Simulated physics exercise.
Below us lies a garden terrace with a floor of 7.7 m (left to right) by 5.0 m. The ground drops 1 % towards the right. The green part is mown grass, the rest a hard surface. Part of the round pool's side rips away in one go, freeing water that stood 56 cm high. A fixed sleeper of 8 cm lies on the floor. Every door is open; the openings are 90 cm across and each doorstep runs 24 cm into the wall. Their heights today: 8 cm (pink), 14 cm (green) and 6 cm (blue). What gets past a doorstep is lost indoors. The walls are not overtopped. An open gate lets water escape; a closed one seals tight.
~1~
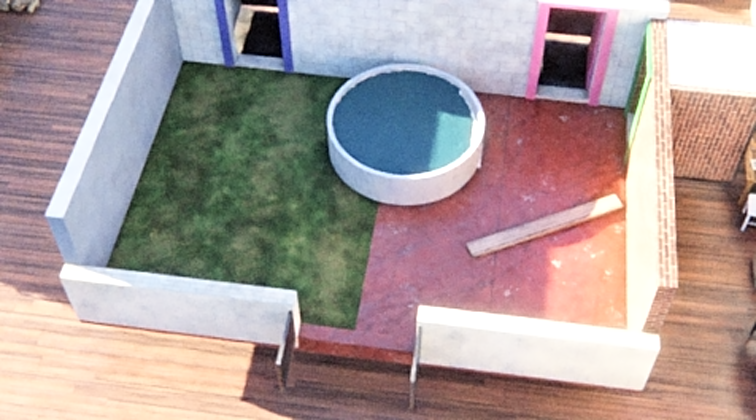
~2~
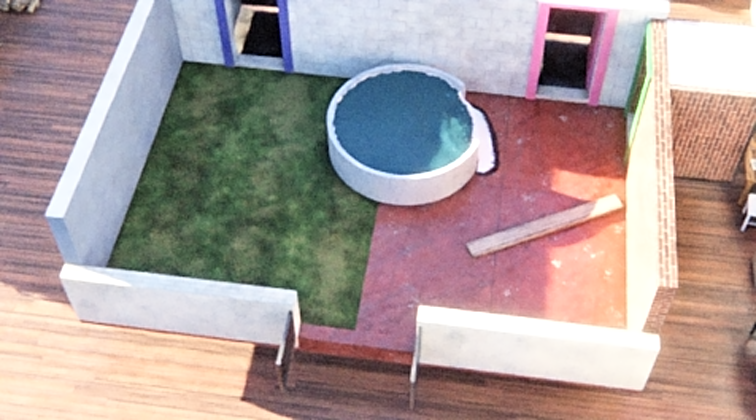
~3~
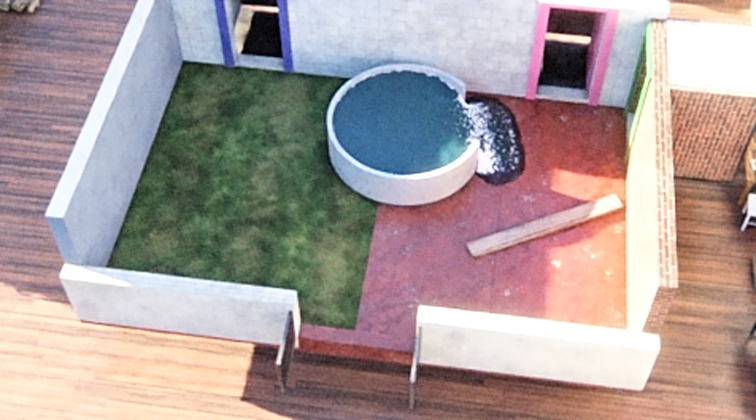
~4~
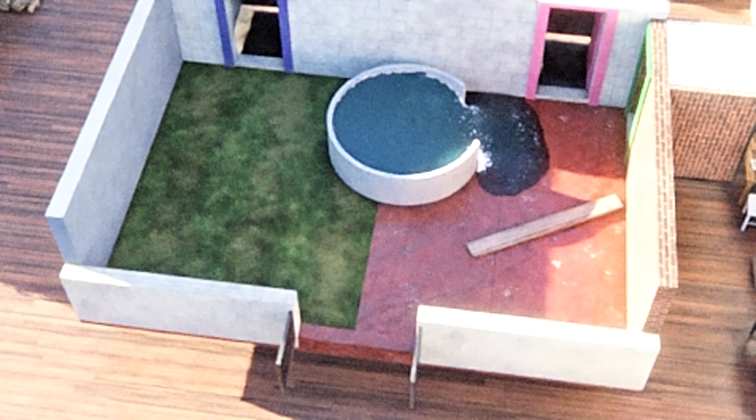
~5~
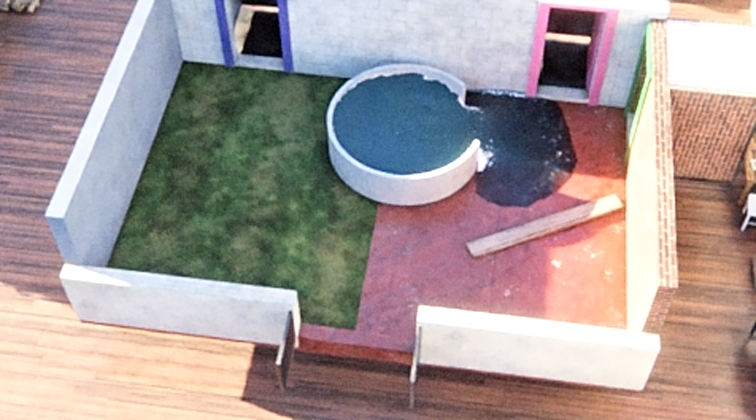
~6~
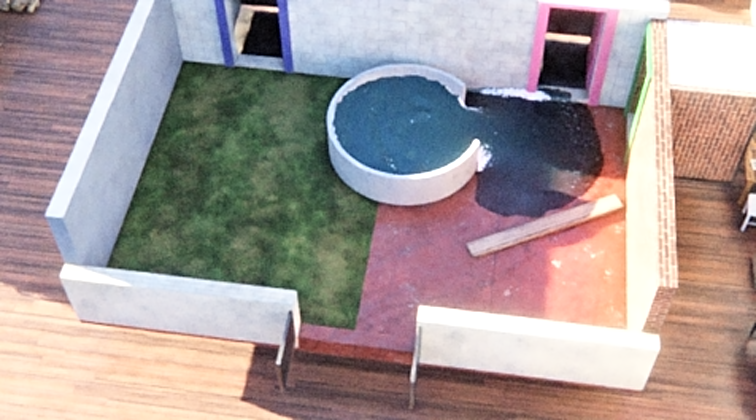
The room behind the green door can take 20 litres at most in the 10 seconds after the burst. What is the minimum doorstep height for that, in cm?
At least 31 cm or so.
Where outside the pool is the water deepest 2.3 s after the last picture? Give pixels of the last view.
Near (619, 112).
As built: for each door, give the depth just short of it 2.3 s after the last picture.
Depths in cm: Pink 18, green 29, blue 0.
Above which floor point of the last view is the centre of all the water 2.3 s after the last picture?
Around (481, 153).
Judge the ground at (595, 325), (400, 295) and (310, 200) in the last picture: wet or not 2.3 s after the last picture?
In that order: Flooded, dry, still dry.
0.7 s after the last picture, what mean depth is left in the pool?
About 39 cm.
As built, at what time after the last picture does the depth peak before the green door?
Around 1.0 s.
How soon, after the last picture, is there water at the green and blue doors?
Green 0.2 s, blue not in the 10 s.
Then, 0.7 s after the last picture water covers 20 % of the floor, deepest (46 cm) near (619, 112); 25 cm at the green door, 9 litres in over its 14 cm doorstep.
Then, 2.3 s after the last picture water covers 25 % of the floor, deepest (32 cm) near (619, 112); 29 cm at the green door, 200 litres in over its 14 cm doorstep.
Then, 9.3 s after the last picture water covers 70 % of the floor, deepest (12 cm) near (596, 201); 12 cm at the green door, 304 litres in over its 14 cm doorstep.
At the green door as built, the water peaked near 35 cm, 1.1 s after the last picture.
With a doorstep of 26.5 cm, 54 litres would have come in within the 10 s; with 36 cm, 5 litres. So under 20 litres takes about 31 cm.
